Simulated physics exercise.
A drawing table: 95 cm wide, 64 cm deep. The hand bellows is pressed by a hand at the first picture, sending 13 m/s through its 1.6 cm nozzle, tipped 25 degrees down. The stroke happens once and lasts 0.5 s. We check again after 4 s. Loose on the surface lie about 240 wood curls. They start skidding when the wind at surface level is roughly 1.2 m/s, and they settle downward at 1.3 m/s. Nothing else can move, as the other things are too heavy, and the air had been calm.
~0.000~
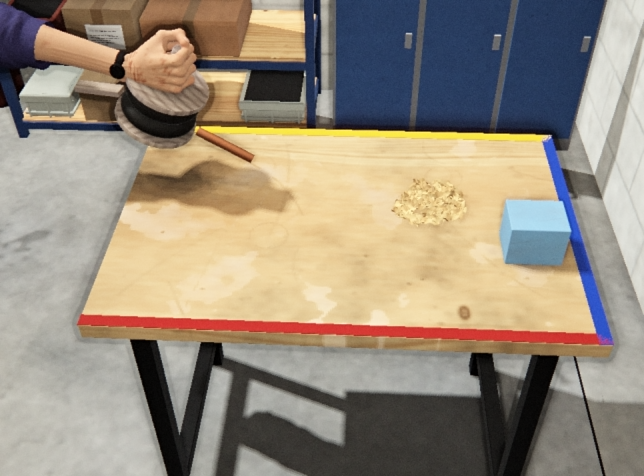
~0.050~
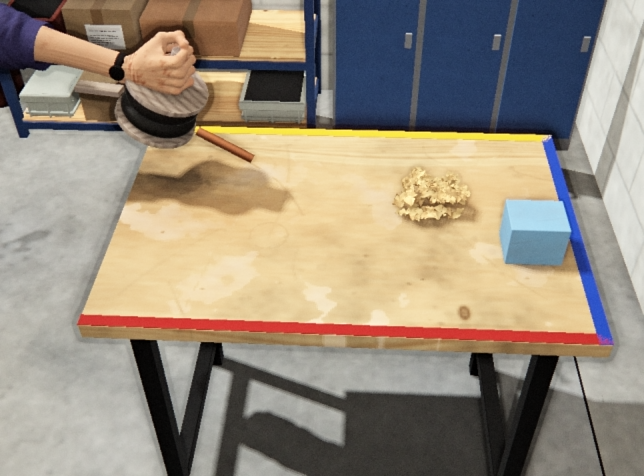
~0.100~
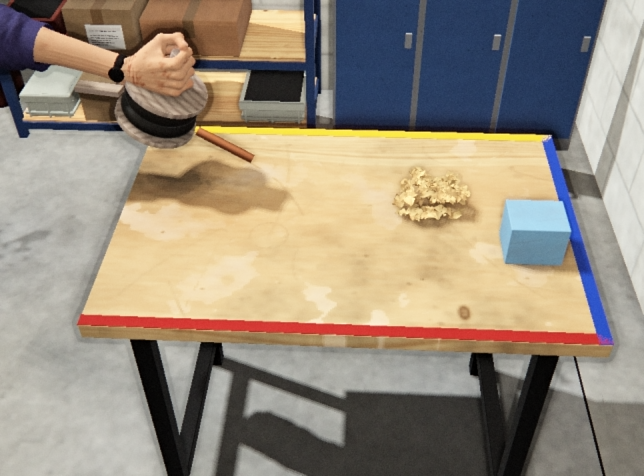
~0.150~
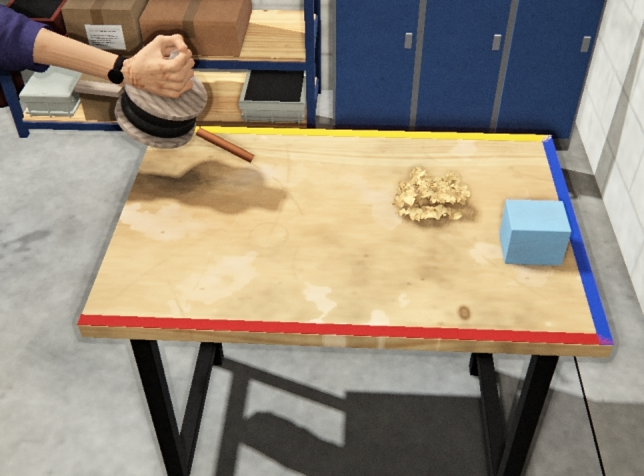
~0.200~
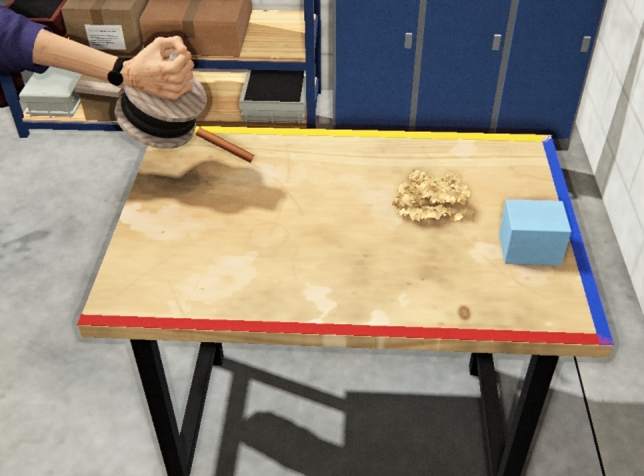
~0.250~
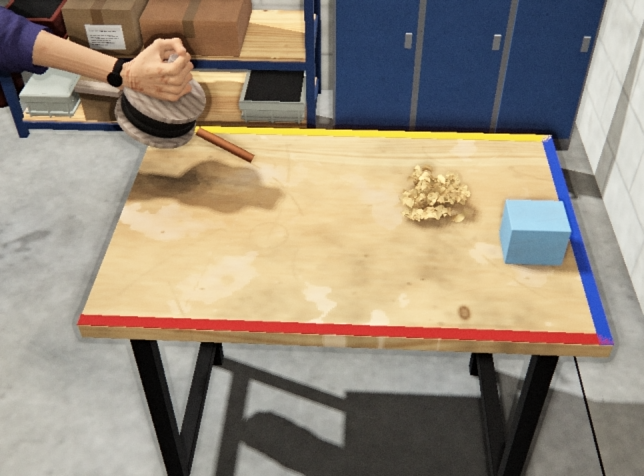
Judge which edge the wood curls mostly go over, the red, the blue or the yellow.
Most go over the blue edge.
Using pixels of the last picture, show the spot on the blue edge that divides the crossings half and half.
About (575, 216).
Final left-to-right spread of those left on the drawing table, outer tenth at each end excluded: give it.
Looks like some 20 cm to me.
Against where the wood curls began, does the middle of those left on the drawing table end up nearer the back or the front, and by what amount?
Forward, by about 10 cm.
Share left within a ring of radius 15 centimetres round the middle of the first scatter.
I'd put it at close to 0 percent.
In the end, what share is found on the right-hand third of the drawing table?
I'd estimate around 30 per cent.
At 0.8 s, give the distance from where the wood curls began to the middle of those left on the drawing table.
I'd guess near 25 cm.
After 0.8 s, 0 % are over the red edge, 68 % over the blue edge and 0 % over the yellow edge; the middle of those left on the top is near (558, 231); 21 % are gone or lie where they will stay.
After 1.3 s, 0 % are over the red edge, 71 % over the blue edge and 0 % over the yellow edge; the middle of those left on the top is near (558, 231); 100 % are gone or lie where they will stay.
After 2.2 s, 0 % are over the red edge, 71 % over the blue edge and 0 % over the yellow edge; the middle of those left on the top is near (558, 231); 100 % are gone or lie where they will stay.
After 4.0 s, at the end, 0 % are over the red edge, 71 % over the blue edge and 0 % over the yellow edge; the middle of those left on the top is near (558, 231).
